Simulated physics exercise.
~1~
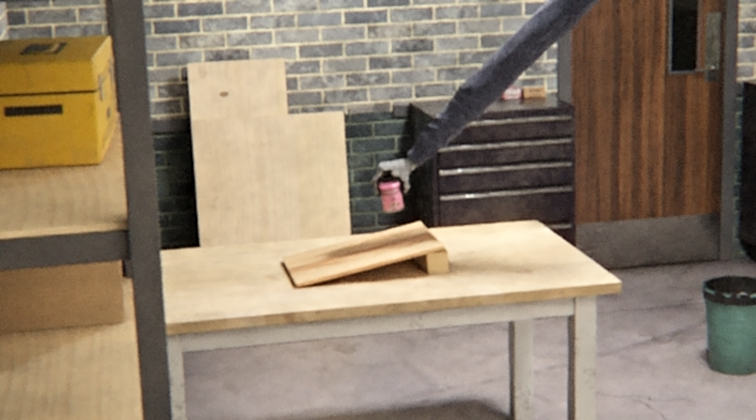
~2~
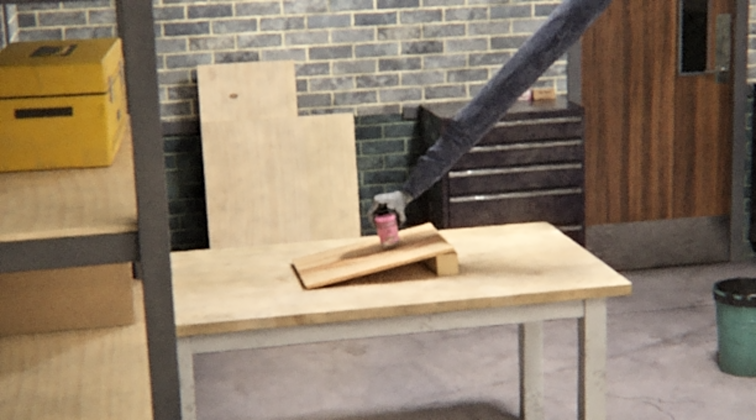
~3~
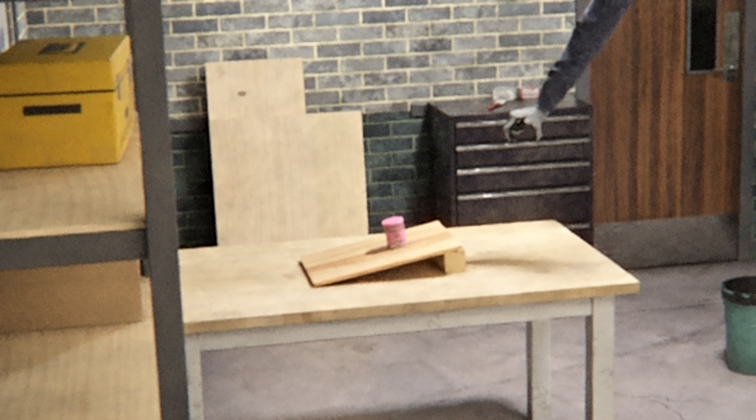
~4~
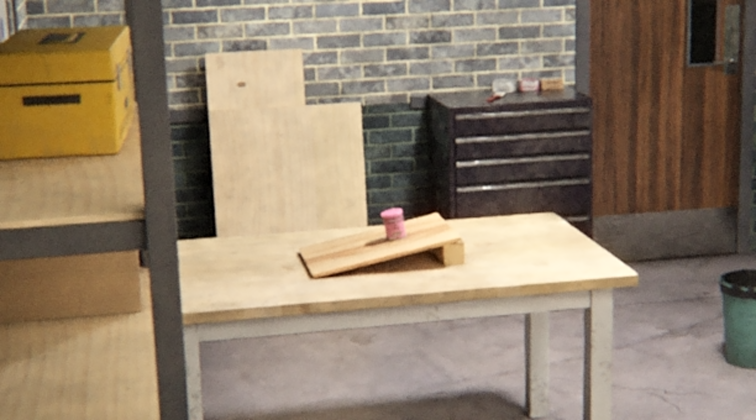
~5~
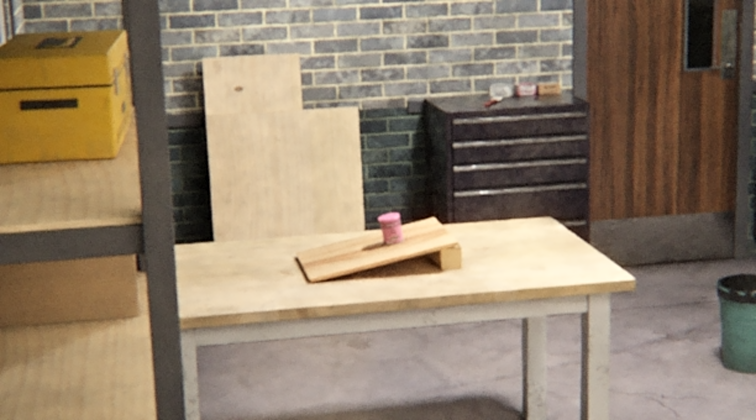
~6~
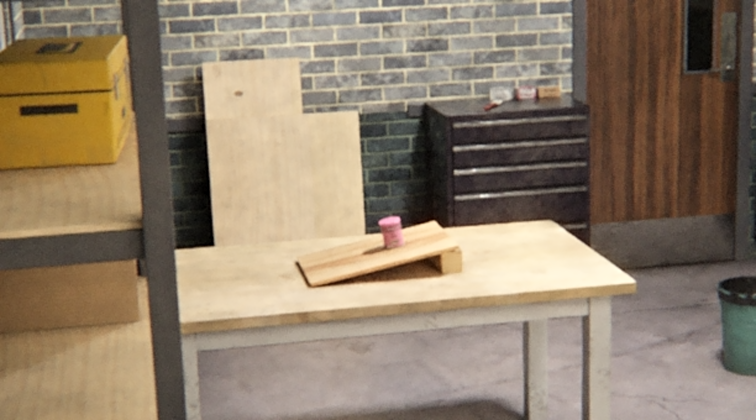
A small pink tin hangs from a gloved hand on a dark-sleeved arm, above a pale wooden table in a workshop seen from the front by a slightly swaying camera. On the table a wooden board slopes up to the right, propped on a block, with a yellow box on shelving at left and a dark drawer cabinet and wooden door behind. The hand lowers the tin onto the board's slope, lets go and withdraws to the upper right. The tin stays where it was set, leaning slightly with the slope, and the board stays still beneath it.
